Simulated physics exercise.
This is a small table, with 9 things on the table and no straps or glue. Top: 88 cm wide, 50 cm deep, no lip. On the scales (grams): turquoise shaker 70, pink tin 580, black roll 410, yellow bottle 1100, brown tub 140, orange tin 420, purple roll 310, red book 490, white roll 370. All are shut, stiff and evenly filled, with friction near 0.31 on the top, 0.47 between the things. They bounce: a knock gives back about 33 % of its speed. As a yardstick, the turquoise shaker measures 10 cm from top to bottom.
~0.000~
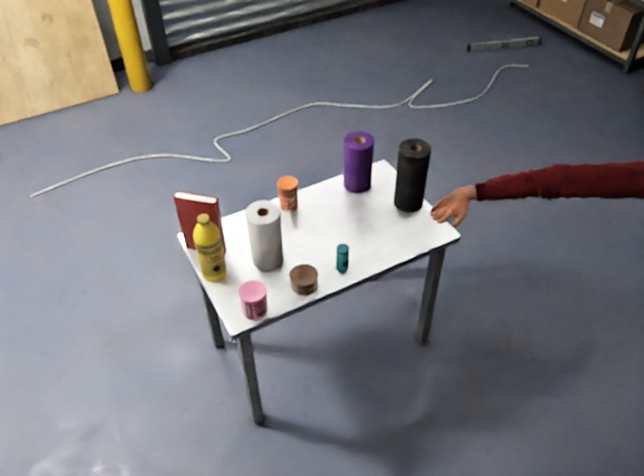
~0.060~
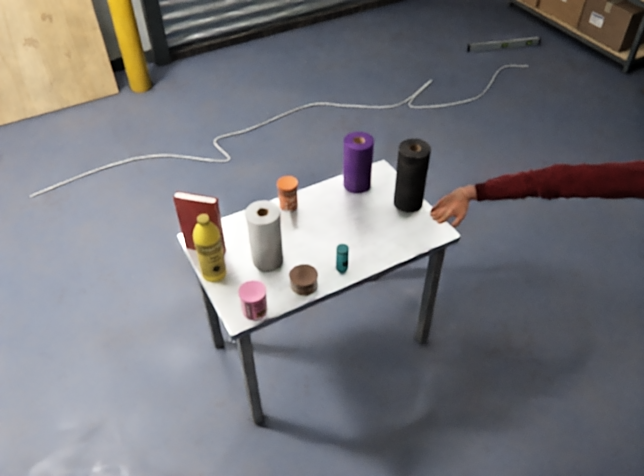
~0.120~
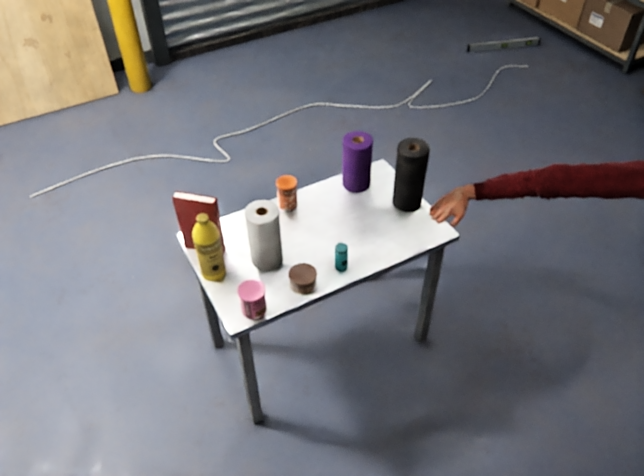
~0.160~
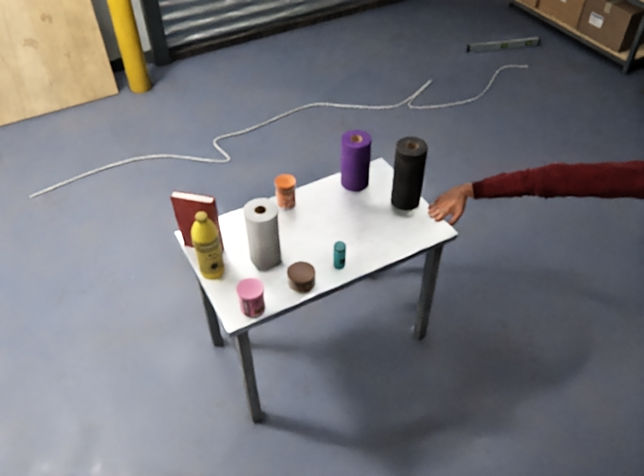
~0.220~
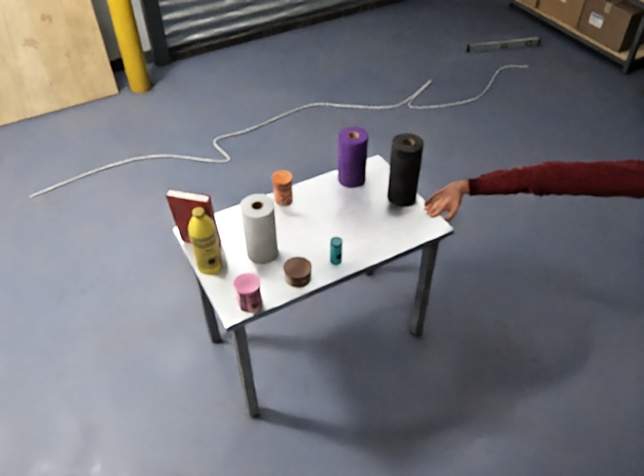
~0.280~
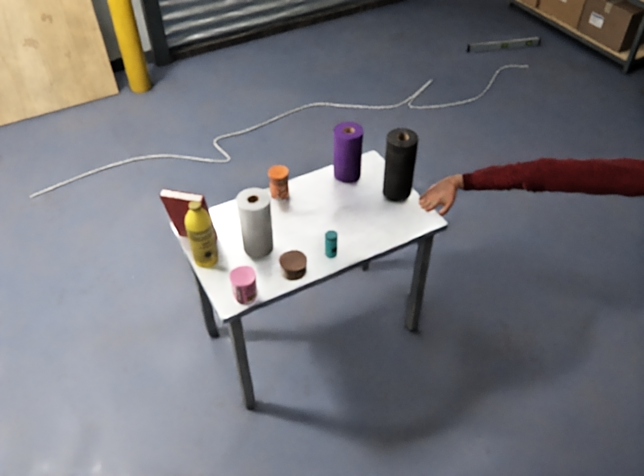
We see a red-sleeved arm with its hand at the right end of a small white table, which slides slightly leftward, carrying rolls, tins, a yellow bottle and other items, as the red book at the left begins to tilt.
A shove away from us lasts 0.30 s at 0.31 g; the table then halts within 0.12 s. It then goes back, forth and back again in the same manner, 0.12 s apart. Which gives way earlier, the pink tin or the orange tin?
It is the latter, the orange tin.
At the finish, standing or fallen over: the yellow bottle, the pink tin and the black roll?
The yellow bottle tips over; the pink tin is still upright; the black roll stays upright.
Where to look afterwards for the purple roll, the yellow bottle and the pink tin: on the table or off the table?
The purple roll ends off the table; the yellow bottle finishes off the table; the pink tin is still on the table.
After 0.68 s, table along by 18 cm; orange tin and purple roll now off the table; pink tin slid 9 cm near (221, 246); yellow bottle leaning 29°.
After 1.08 s, red book now off the table; pink tin slid 9 cm near (243, 283); yellow bottle on its side.
After 1.58 s, table along by 19 cm; yellow bottle now off the table; pink tin slid 9 cm near (220, 245); white roll slid 9 cm.
After 2.08 s, pink tin slid 13 cm near (236, 272); turquoise shaker slid 14 cm; white roll slid 14 cm.
At rest (2.8 s), off the table, yellow bottle, orange tin, purple roll and red book; not toppled but over 5 cm from the start, turquoise shaker, pink tin, black roll, brown tub and white roll. Seen from the same camera at the end, pink tin near (242, 282), orange tin near (264, 261). Pink tin was never lost; orange tin went at 0.56 s.
